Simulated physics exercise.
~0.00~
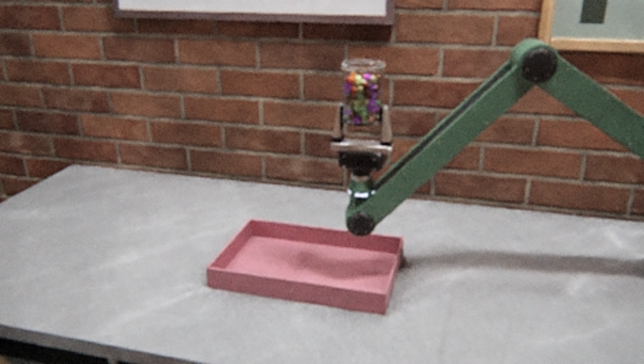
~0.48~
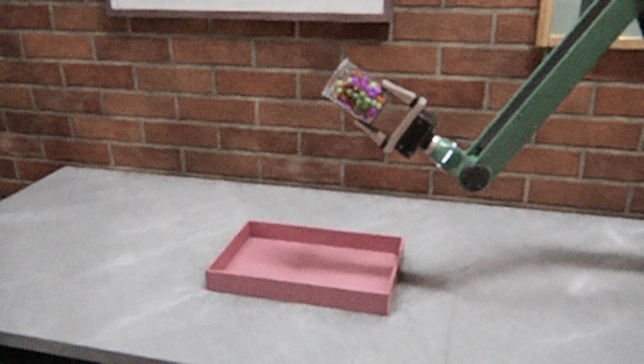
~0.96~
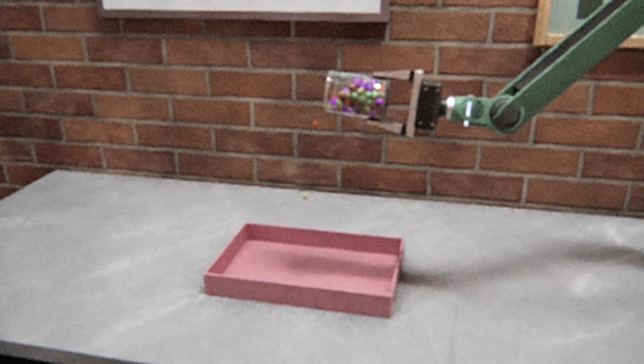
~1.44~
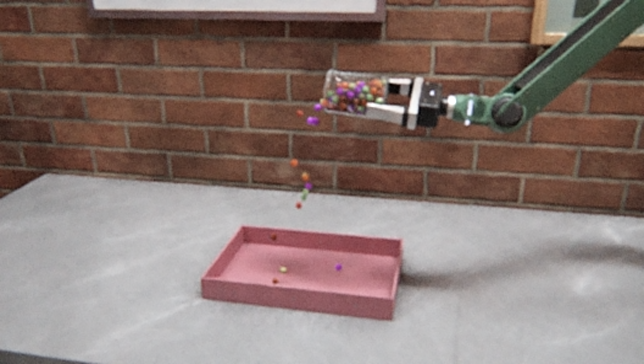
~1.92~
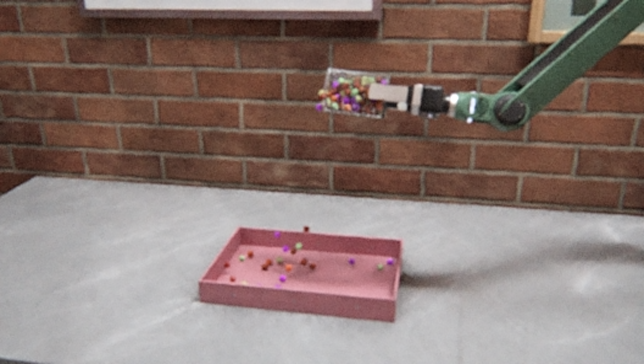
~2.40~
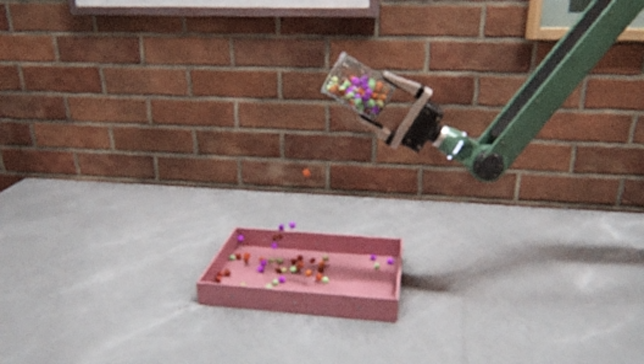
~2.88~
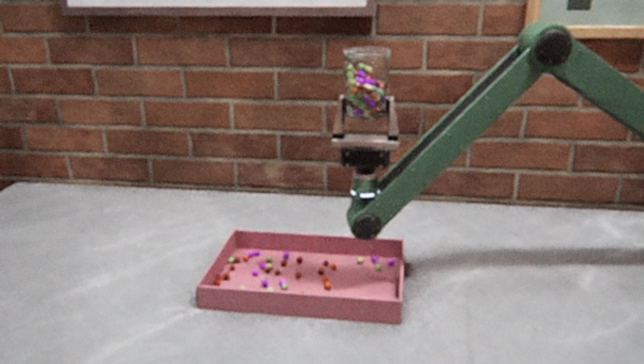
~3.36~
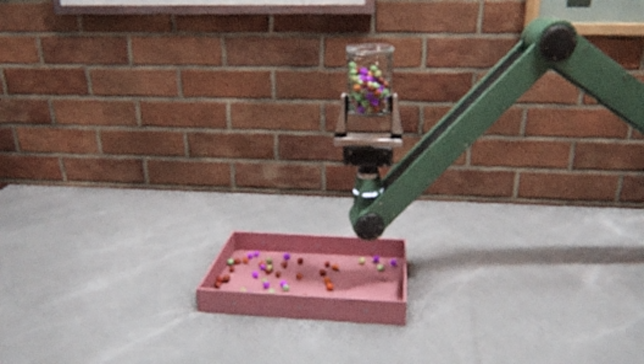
We see a green robotic arm tip a clear tumbler of colourful round sweets sideways above a pink tray, spilling some into it, then turn the tumbler upright again, leaving sweets scattered across the tray and many still in the tumbler.
